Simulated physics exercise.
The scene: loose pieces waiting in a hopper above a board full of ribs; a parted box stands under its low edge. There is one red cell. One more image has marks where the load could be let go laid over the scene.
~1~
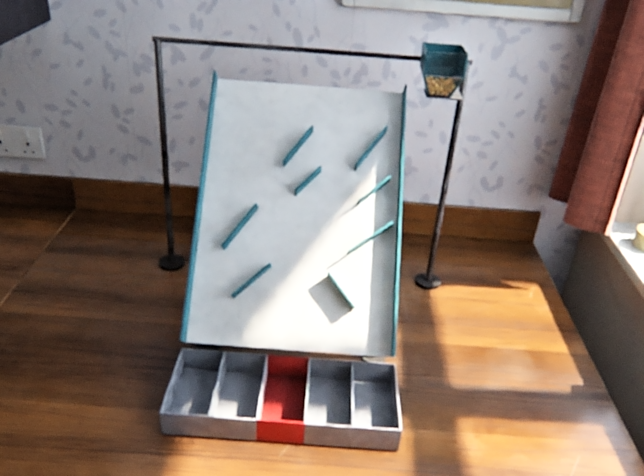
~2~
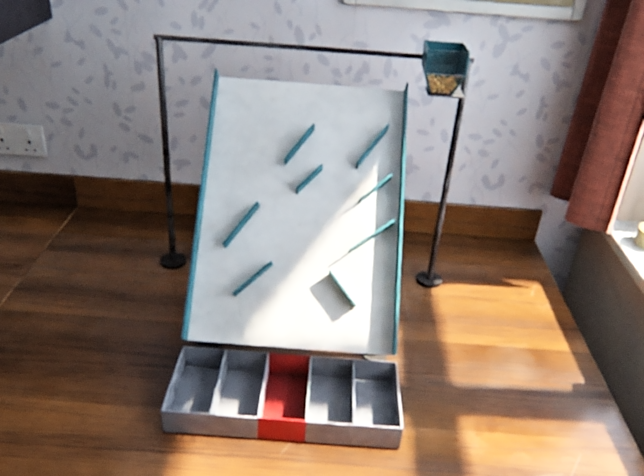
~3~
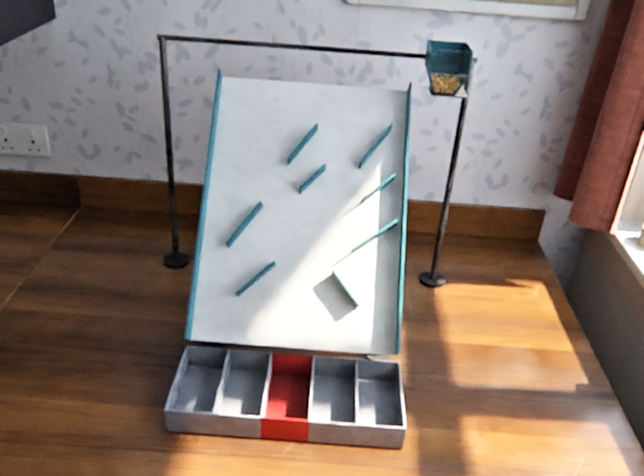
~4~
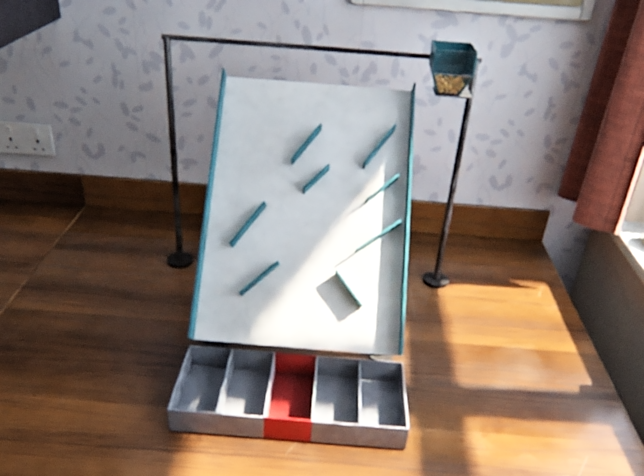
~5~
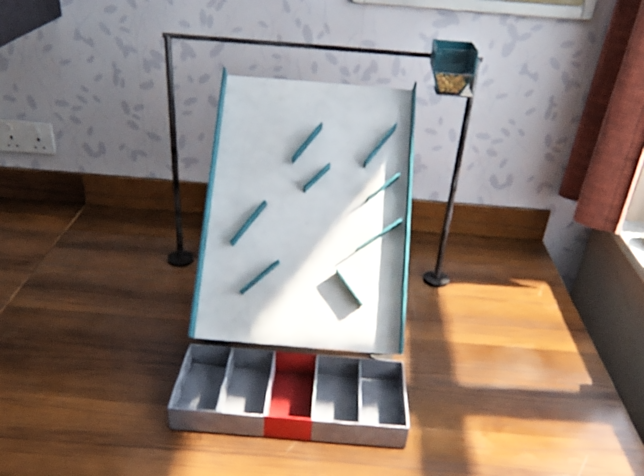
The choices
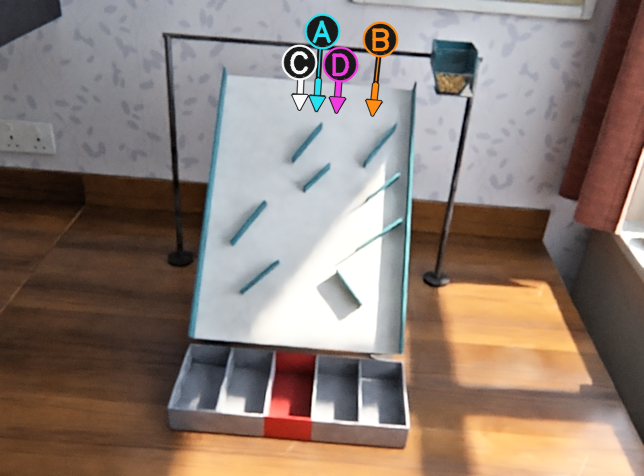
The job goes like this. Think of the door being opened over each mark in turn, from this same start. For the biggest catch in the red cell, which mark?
Choose B.
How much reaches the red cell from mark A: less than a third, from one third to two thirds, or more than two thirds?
It is less than a third.
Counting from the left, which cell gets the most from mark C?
The first.
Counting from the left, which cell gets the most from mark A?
The first.
On the marked copy, mark A meets the board at (316, 105); mark B meets the board at (372, 110); mark C meets the board at (299, 104); mark D meets the board at (336, 107).
If A is chosen, a small part in the red cell, most in other cells, a small part outside the box.
If B is chosen, about half in the red cell, a small part in other cells, about a third outside the box.
If C is chosen, a stray few in the red cell, nearly all in other cells, a small part outside the box.
If D is chosen, a small part in the red cell, most in other cells, a small part outside the box.
